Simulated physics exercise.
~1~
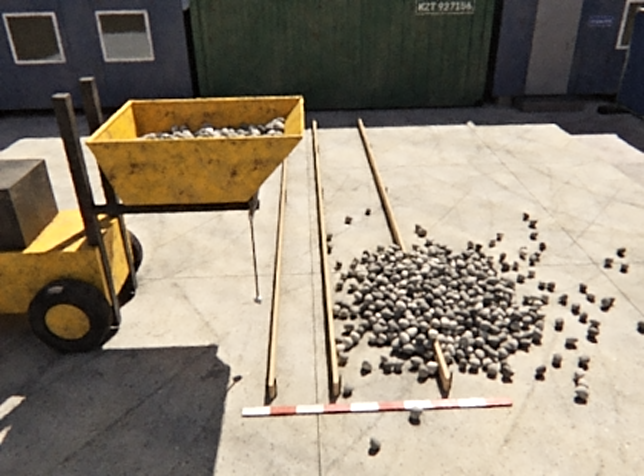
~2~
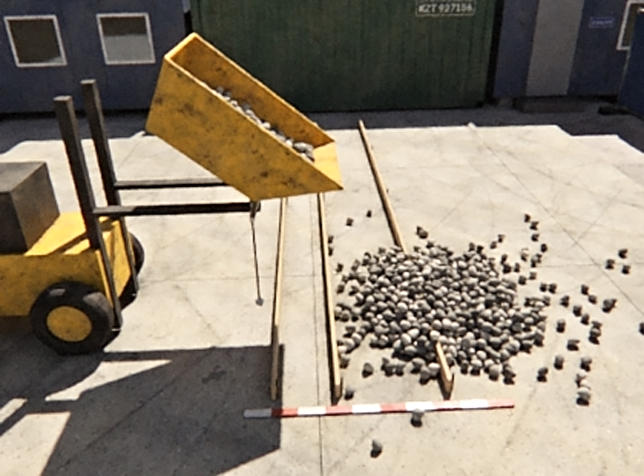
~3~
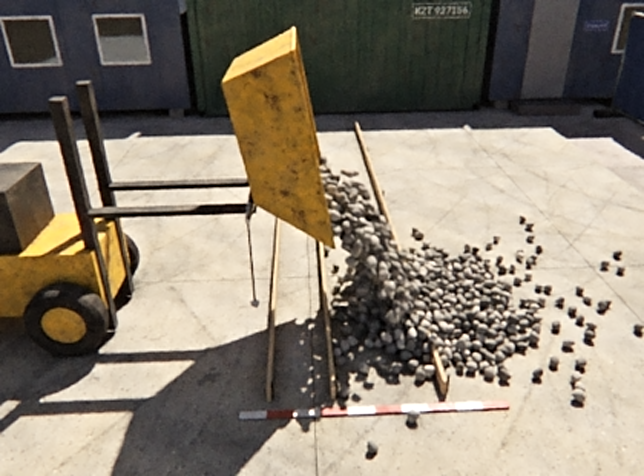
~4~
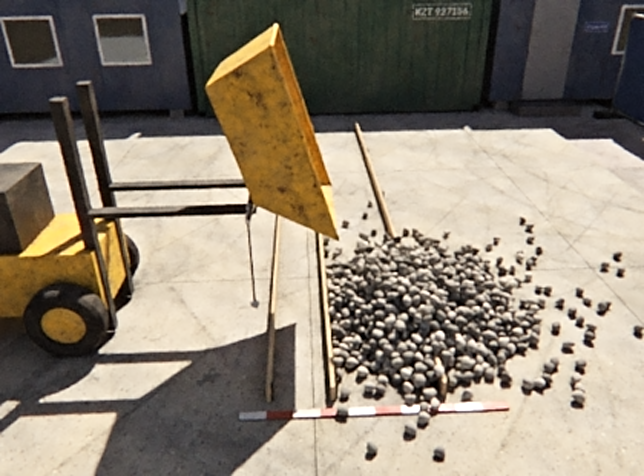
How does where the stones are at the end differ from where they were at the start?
At the start the stones were split between the raised skip on the left and a heap on the ground to the right. By the end the skip's stones had joined that heap, so the stones as a whole lay further right and lower down.
A yellow forklift's skip tipped steeply to the right and poured its grey stones onto a heap already lying across the planks, then rocked back slightly, leaving a bigger, wider pile that hid much of the right-hand plank.
